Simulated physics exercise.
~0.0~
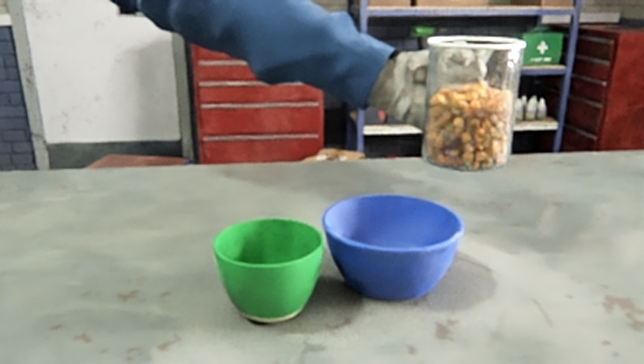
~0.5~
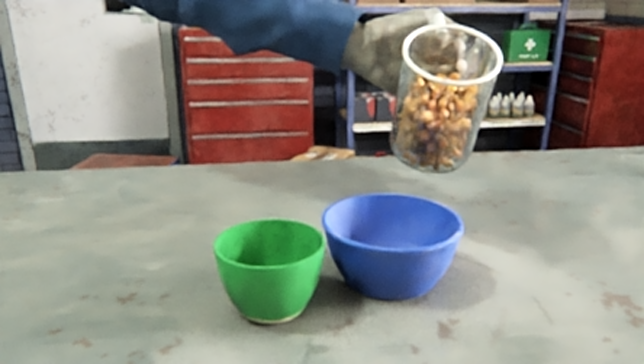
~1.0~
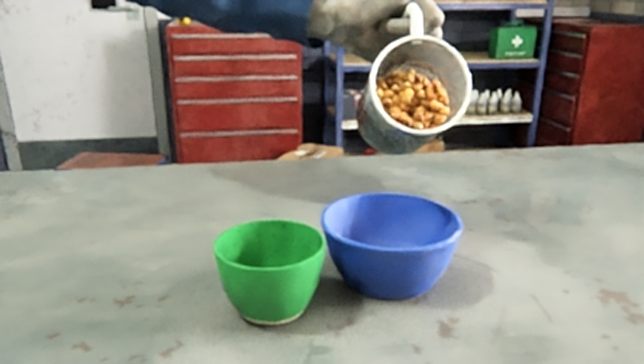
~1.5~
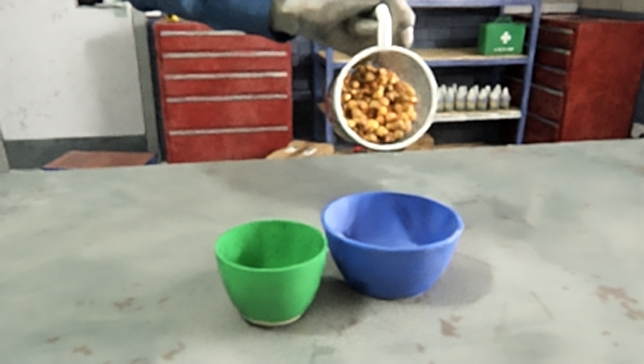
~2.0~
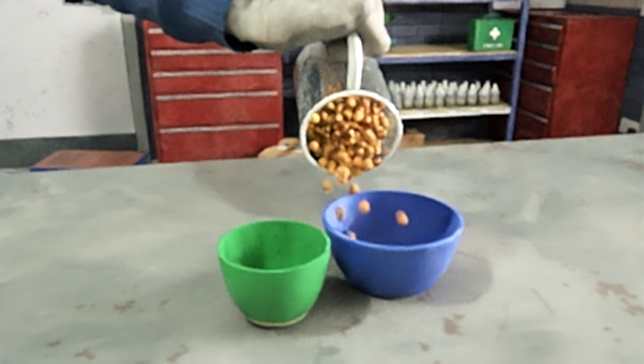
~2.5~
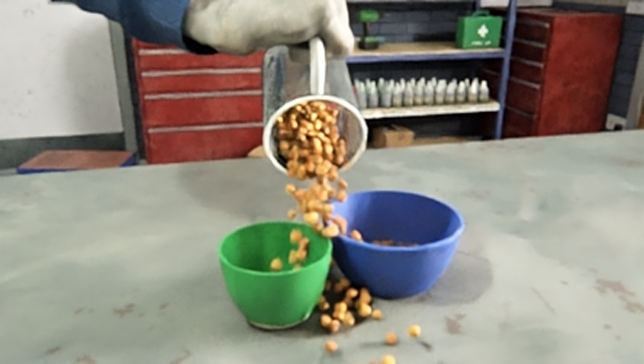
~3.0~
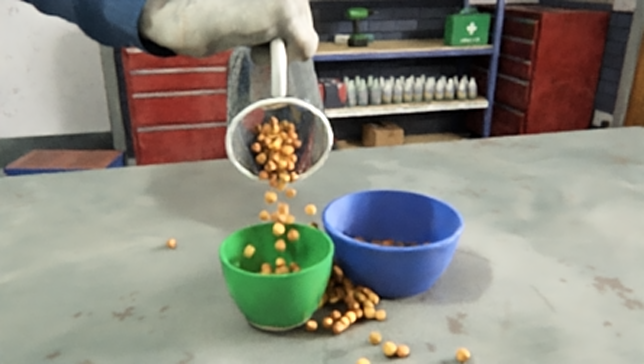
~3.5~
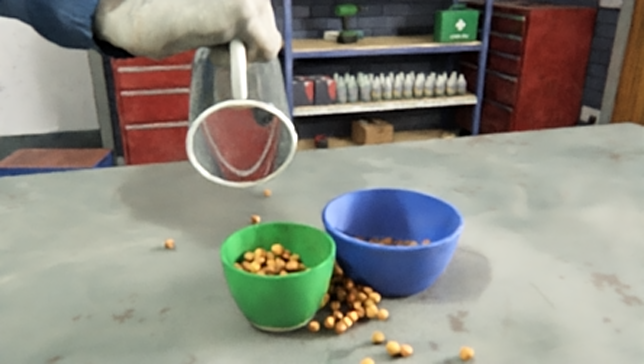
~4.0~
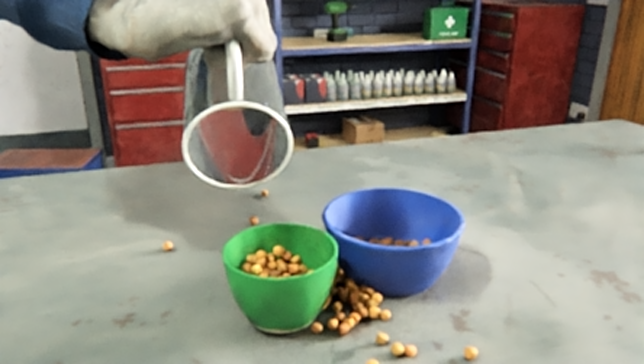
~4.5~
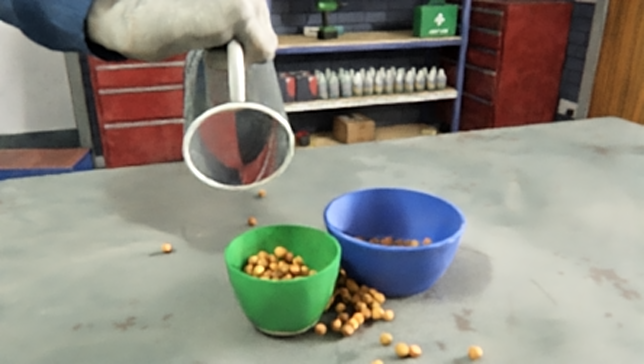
On a grey tabletop in a workshop, a gloved hand moves a clear cup of roasted chickpeas leftward while tipping it, pouring them into a blue bowl, then a green one. The cup empties, leaving chickpeas in both bowls and others scattered on the table.
